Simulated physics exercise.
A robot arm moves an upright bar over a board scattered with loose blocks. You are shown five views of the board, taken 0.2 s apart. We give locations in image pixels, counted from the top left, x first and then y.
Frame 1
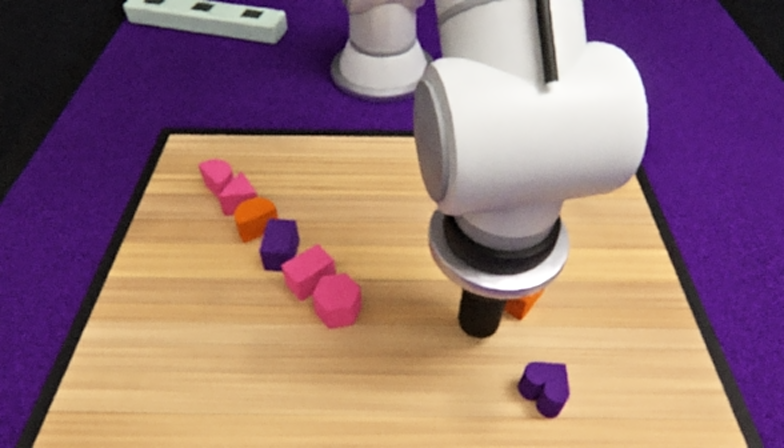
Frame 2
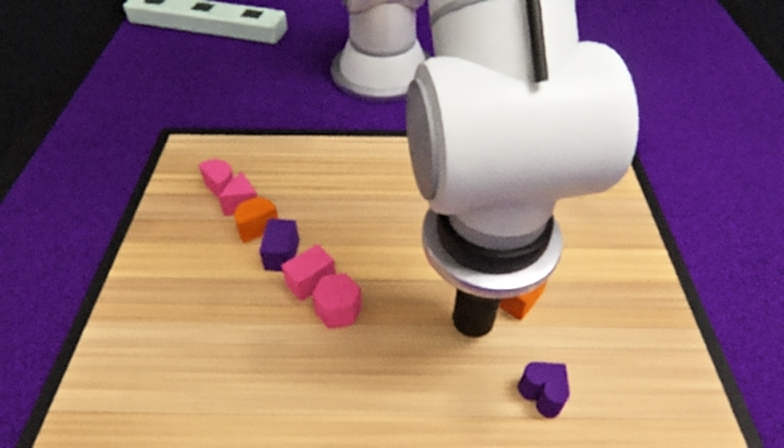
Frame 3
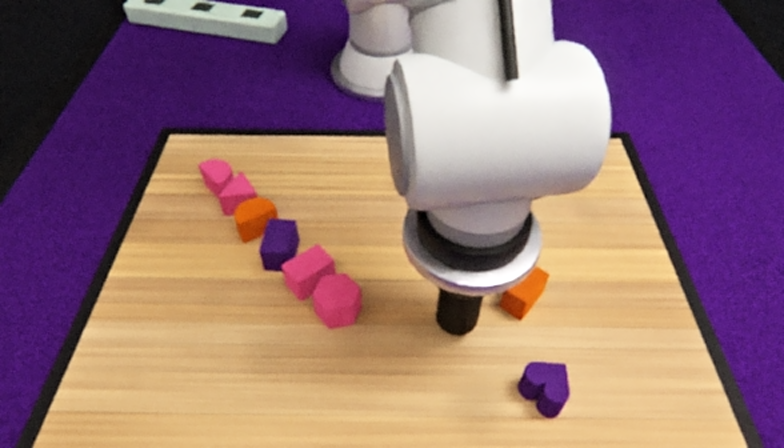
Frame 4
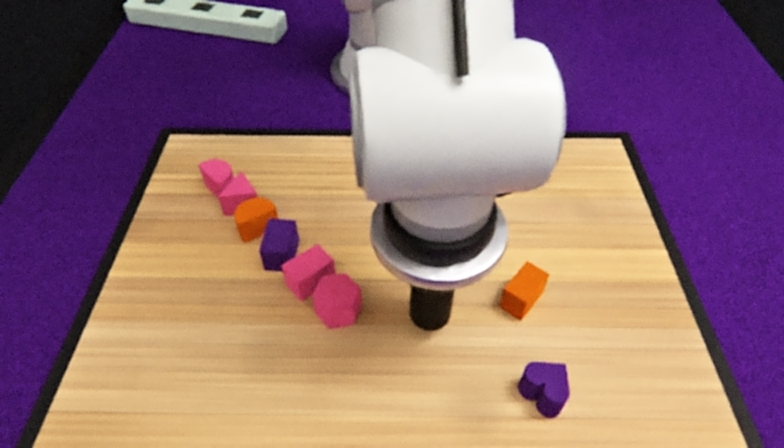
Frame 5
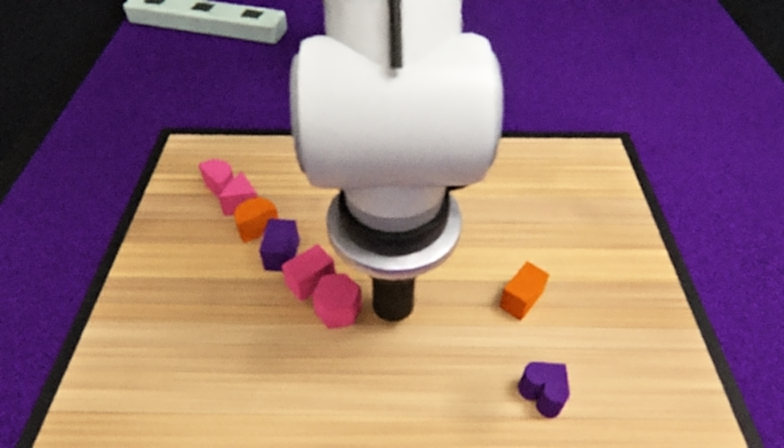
A robot arm moves a black upright bar left across a board of colored blocks.
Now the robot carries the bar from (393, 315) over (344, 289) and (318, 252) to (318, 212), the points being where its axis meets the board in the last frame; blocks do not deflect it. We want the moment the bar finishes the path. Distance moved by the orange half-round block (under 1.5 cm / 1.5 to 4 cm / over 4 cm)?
The answer here is less than 1.5 cm.
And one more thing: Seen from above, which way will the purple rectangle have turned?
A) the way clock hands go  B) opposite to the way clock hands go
I'll go with A - the way clock hands go.
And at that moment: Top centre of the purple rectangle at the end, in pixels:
It sits at (258, 227).
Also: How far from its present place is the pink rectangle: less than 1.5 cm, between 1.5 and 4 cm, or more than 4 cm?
The best fit is 1.5 to 4 cm.
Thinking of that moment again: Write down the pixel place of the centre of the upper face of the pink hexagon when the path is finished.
Top centre: (304, 289).
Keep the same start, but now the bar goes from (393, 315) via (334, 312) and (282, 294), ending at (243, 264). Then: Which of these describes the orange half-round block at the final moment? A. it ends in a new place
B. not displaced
Letter A.
On the path given first. One third of the way, bar (343, 279); pink rectangle (298, 260), turned 20° clockwise; pink hexagon (305, 289), turned 55° anticlockwise.
Two thirds of the way, bar (316, 240); purple rectangle (258, 227), turned 45° clockwise; pink rectangle (279, 251), turned 50° anticlockwise; pink hexagon (304, 289), turned 60° anticlockwise.
At the end, bar (316, 201); orange half-round block not moved; purple rectangle (258, 227), turned 45° clockwise; pink rectangle (279, 251), turned 50° anticlockwise; pink hexagon (304, 289), turned 60° anticlockwise.
